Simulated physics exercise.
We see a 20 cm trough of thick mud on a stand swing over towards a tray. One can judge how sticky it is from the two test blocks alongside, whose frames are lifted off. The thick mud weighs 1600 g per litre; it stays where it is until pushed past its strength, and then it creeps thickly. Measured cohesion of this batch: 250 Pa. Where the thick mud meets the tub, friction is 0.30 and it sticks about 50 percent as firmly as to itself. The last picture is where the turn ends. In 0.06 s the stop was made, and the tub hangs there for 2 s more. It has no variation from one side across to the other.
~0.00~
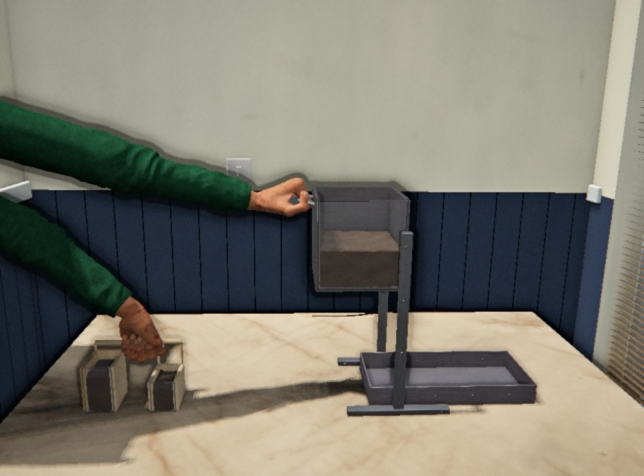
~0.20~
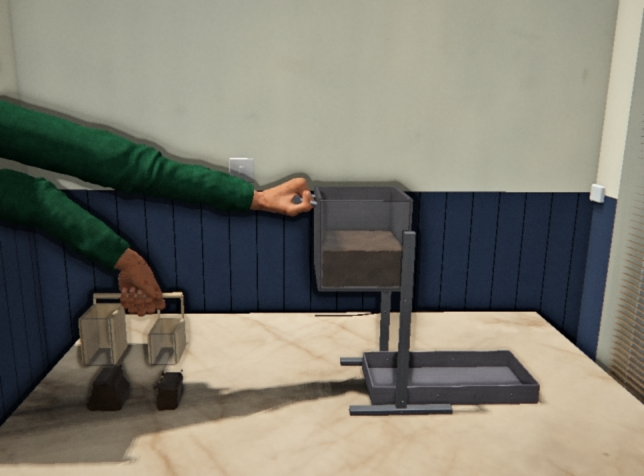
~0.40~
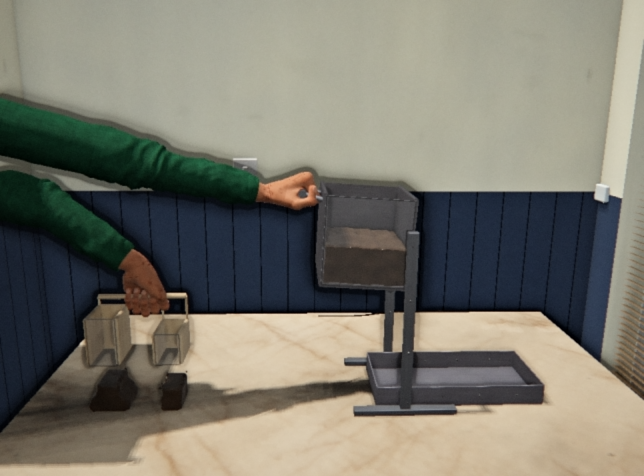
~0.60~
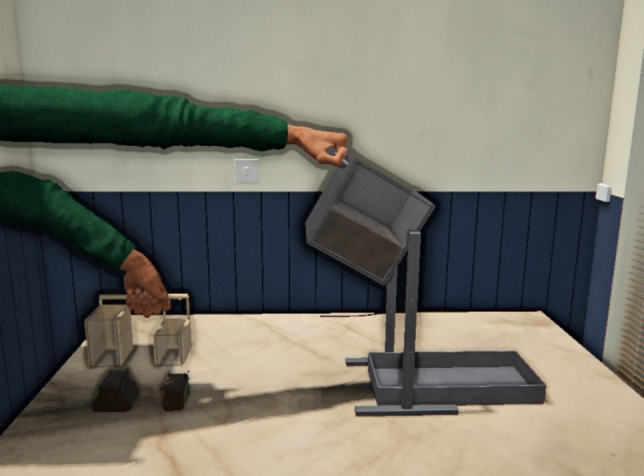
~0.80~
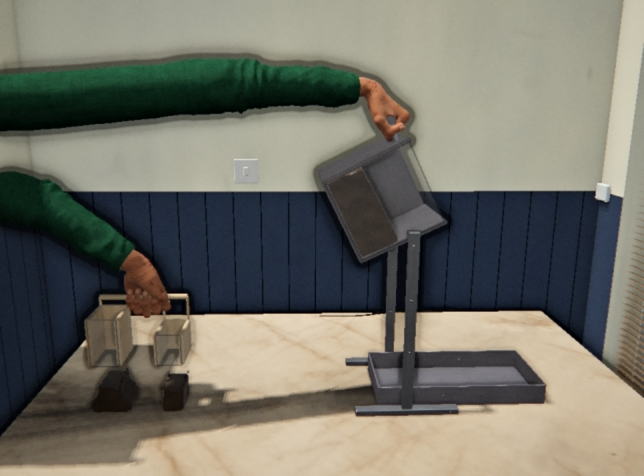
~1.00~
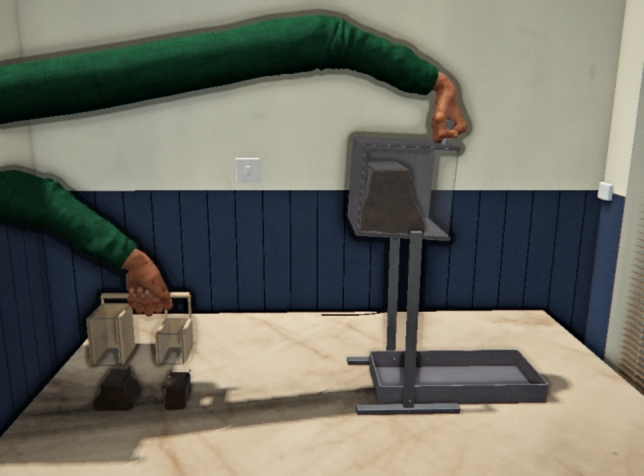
A hand lifts the casings off two small mud blocks, then another turns a mud-filled tub clockwise.
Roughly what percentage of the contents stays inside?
Roughly 62 %.
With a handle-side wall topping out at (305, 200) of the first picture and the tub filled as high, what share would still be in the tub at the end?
Roughly 50 %.
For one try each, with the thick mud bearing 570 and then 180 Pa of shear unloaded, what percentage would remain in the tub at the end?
First try roughly 100 per cent, second try roughly 55 per cent.
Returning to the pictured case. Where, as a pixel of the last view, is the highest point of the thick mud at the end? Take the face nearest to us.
On the near face, the top ends up close to (384, 207).
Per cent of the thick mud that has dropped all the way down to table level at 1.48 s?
About 0 per cent.
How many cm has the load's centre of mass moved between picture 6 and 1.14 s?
Measured shift, roughly 5 cm.
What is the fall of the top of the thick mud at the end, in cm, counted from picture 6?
About 8 cm.
By 1.14 s, the tub is at 93 degrees and holds 97 %.
By 1.31 s, the tub is at 93 degrees and holds 72 %.
By 1.48 s, the tub is at 93 degrees and holds 64 %.
By 1.65 s, the tub is at 93 degrees and holds 64 %.
By 3.00 s, at the end, the tub is at 93 degrees and holds 62 %.
